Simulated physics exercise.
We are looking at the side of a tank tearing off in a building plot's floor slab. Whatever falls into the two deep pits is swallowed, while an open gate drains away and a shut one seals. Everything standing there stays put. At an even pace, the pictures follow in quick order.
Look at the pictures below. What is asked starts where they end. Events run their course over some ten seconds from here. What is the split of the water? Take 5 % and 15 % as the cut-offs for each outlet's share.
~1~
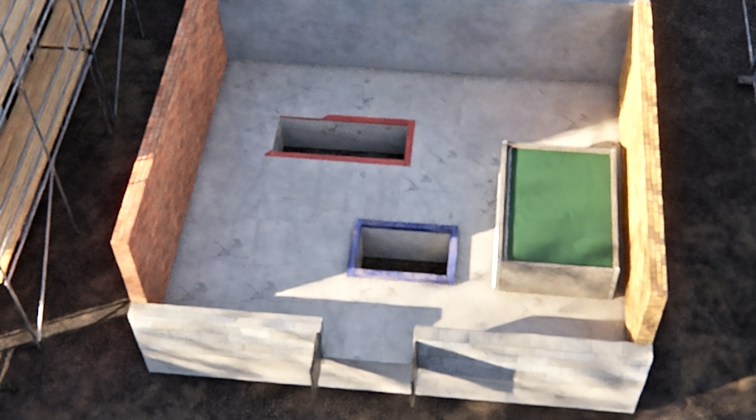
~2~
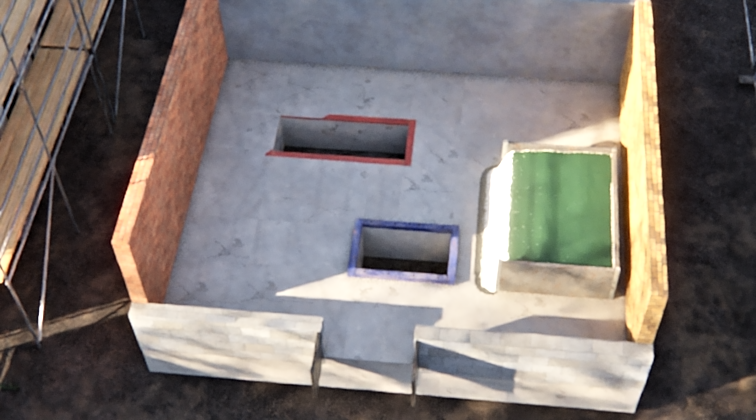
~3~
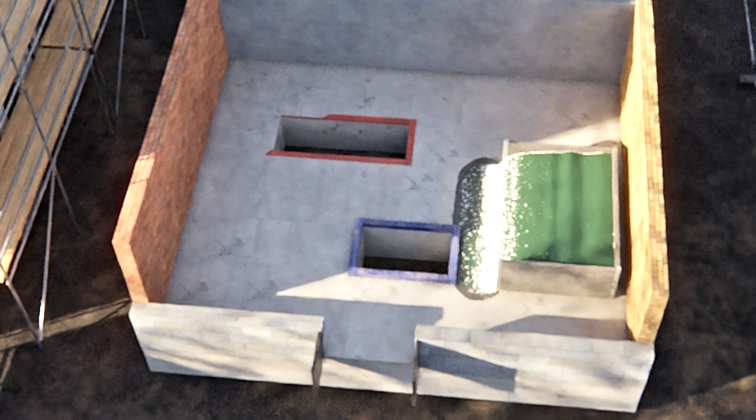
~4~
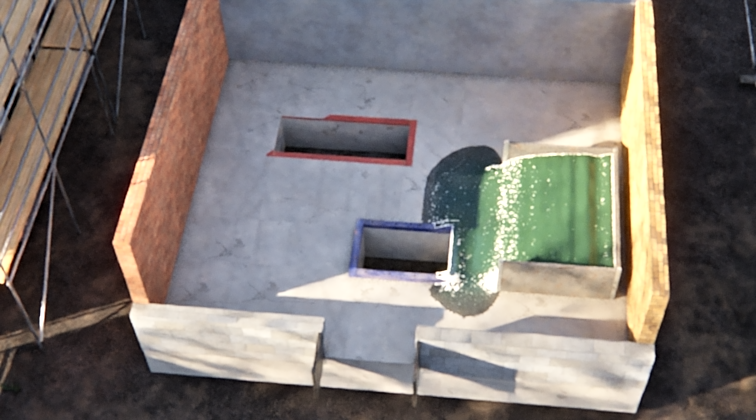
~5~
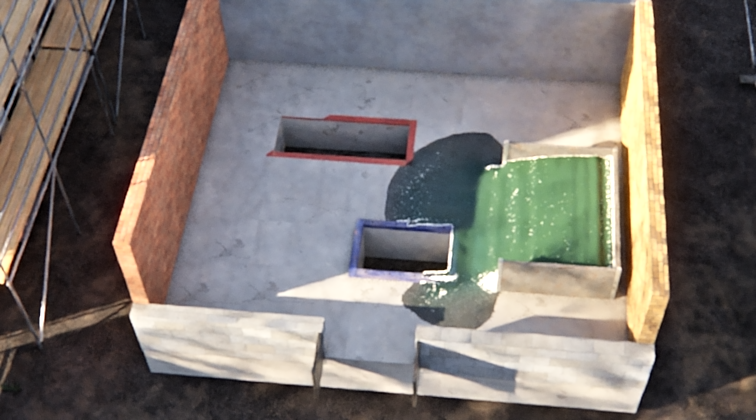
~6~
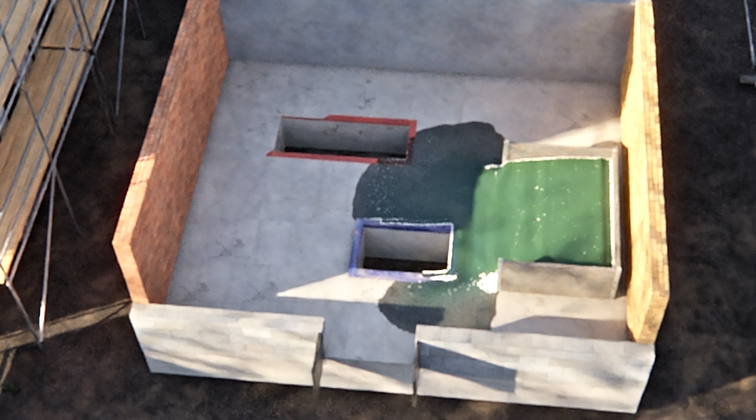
In the end the gate takes in a reasonable amount - five to fifteen per cent, the red pit takes in a considerable amount - past fifteen per cent, the blue pit takes in a considerable amount - past fifteen per cent.
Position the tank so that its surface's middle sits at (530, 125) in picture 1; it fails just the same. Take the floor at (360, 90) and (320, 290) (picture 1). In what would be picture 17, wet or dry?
Going point by point, I get drenched then high and dry.
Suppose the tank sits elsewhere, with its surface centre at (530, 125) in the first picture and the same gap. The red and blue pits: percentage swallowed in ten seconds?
Ten seconds on: Red pit 55 percent, blue pit 2 percent.
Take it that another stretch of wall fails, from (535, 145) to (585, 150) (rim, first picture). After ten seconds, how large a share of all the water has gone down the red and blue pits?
Parts in a hundred: Red 25, blue 0.
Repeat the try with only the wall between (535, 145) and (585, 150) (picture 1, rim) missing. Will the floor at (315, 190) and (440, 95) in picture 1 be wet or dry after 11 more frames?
Result, in sequence: Untouched by the flood; inundated.
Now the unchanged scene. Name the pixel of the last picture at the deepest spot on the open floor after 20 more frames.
At about (159, 329).
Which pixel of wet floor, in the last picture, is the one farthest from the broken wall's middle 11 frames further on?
I'd go with roughly (218, 104).
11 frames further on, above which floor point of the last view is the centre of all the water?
Around pixel (440, 219) of the last picture.
A moment on, water covers 40 % of the floor; the gate 0 %, the red pit 3 %, the blue pit 11 %.
Next, water covers 50 % of the floor; the gate 3 %, the red pit 9 %, the blue pit 16 %.
Then, water covers 60 % of the floor; the gate 5 %, the red pit 16 %, the blue pit 18 %.
Later, water covers 80 % of the floor; the gate 7 %, the red pit 22 %, the blue pit 18 %.
In the end, water covers 95 % of the floor; the gate 9 %, the red pit 31 %, the blue pit 18 %.
